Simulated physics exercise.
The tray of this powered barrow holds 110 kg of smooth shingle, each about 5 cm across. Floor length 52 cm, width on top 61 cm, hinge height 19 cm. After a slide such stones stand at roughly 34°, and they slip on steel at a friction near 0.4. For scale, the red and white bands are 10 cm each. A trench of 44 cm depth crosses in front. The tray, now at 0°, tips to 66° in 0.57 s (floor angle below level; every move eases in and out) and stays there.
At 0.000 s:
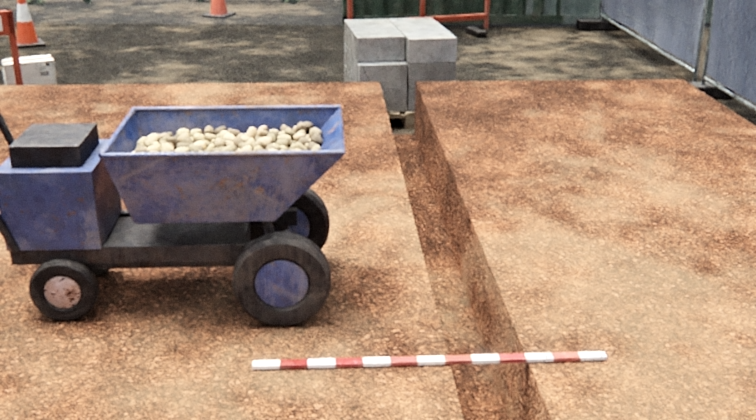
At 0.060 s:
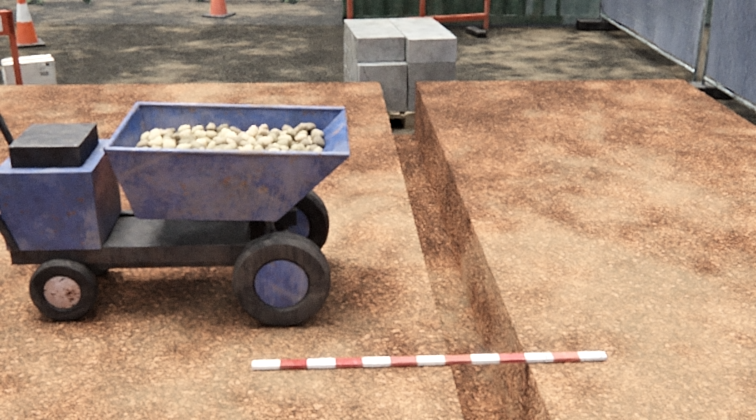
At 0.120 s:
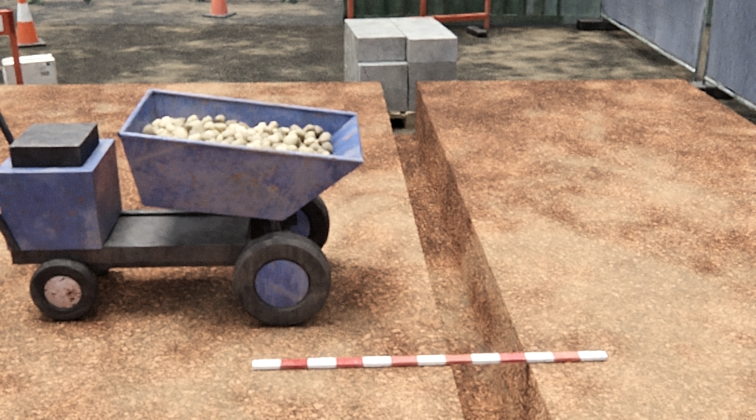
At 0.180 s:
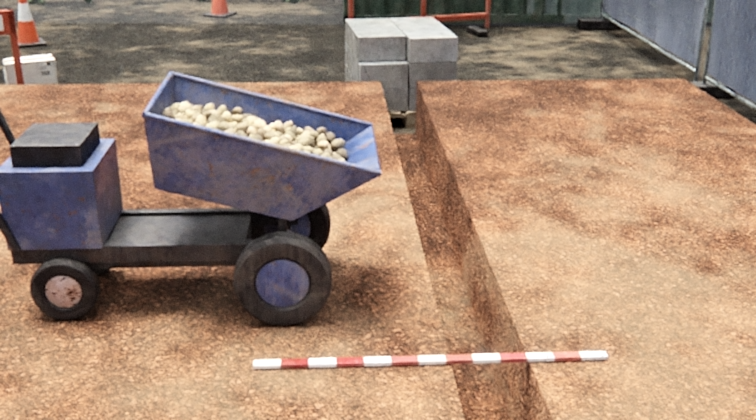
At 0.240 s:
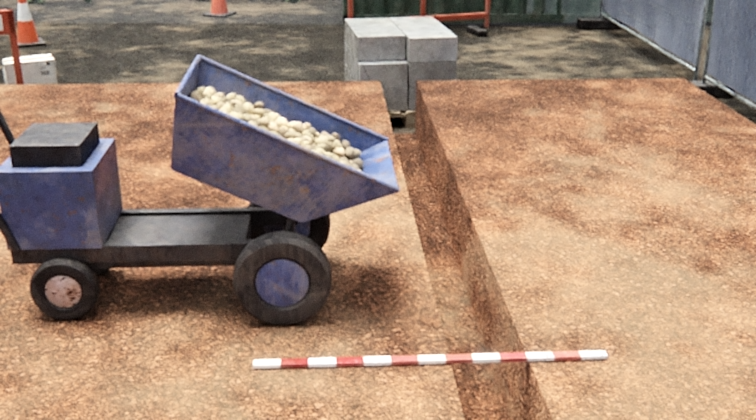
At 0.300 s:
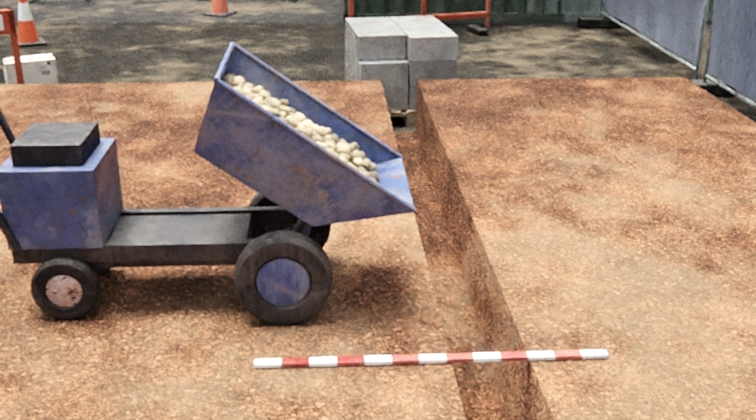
On a patch of reddish-brown ground beside a narrow trench, a blue powered barrow stands still while its tray of pale, smooth stones tilts steadily toward the right, its left end rising high and the stones shifting toward the lowered lip.
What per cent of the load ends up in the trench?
About 72 per cent.
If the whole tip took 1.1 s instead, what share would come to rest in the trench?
It would be near 85 per cent.
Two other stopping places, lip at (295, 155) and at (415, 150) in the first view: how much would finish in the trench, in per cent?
About 80 and 15 per cent.
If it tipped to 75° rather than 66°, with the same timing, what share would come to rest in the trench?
In that case some 85 per cent.
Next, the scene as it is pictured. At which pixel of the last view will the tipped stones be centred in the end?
Their middle is at about (480, 352).
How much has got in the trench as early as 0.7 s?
Some 20 per cent.
After 0.4 s the floor is at 56°; 100 % in the tray; the foremost stones are at (408, 224).
After 0.7 s the floor is at 66°; 79 % in the tray, 21 % in the trench; the foremost stones are at (499, 291).
After 1.0 s the floor is at 66°; 16 % in the tray, 57 % in the trench, 27 % past the trench; the foremost stones are at (676, 290).
After 3.0 s the floor is at 66°; 0 % in the tray, 72 % in the trench, 28 % past the trench; the foremost stones are past the picture's edge.
